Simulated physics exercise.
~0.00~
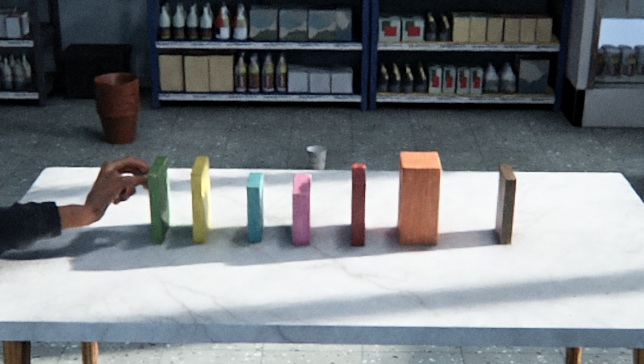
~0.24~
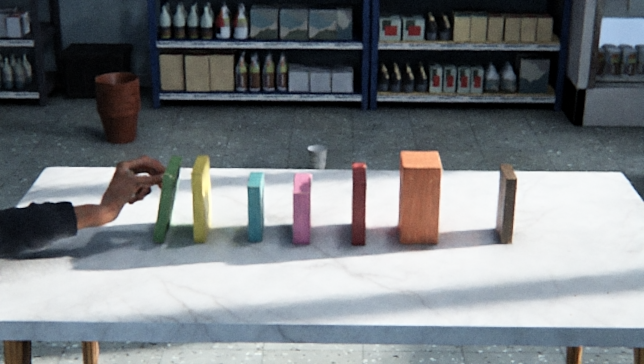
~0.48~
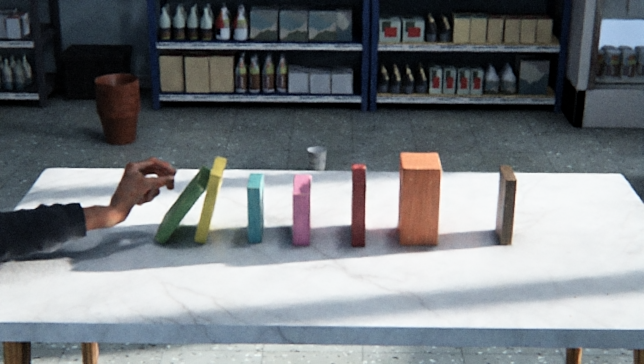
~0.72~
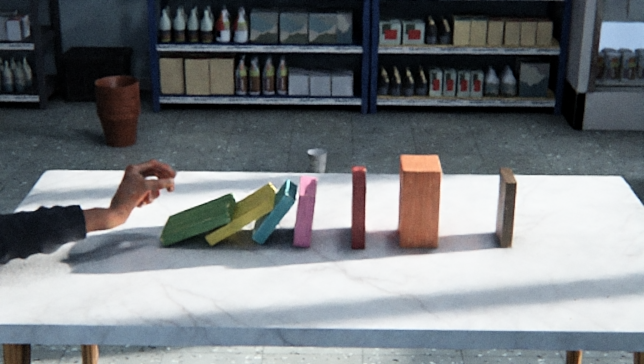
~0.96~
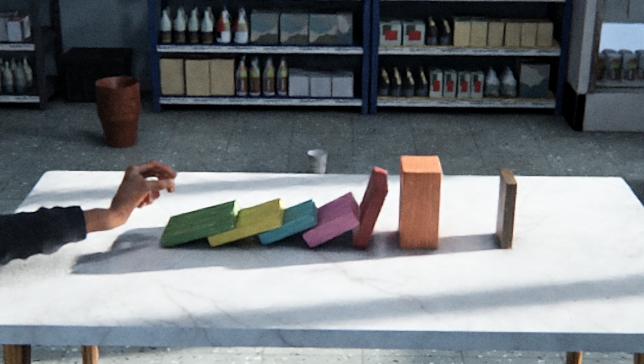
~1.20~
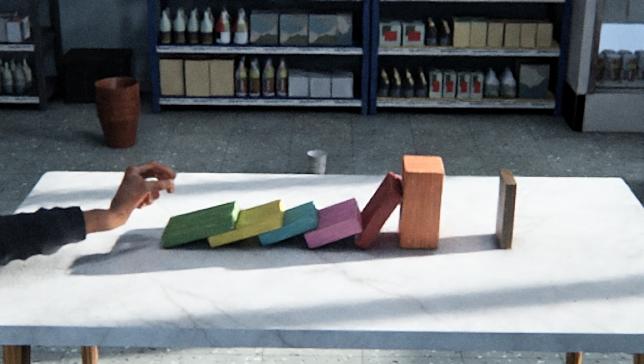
On a pale tabletop in front of some store shelves, a hand tipped a green block rightward, toppling the yellow, turquoise and pink pieces in turn, until the red one leaned against the big orange block, which stayed upright like the dark one beyond.
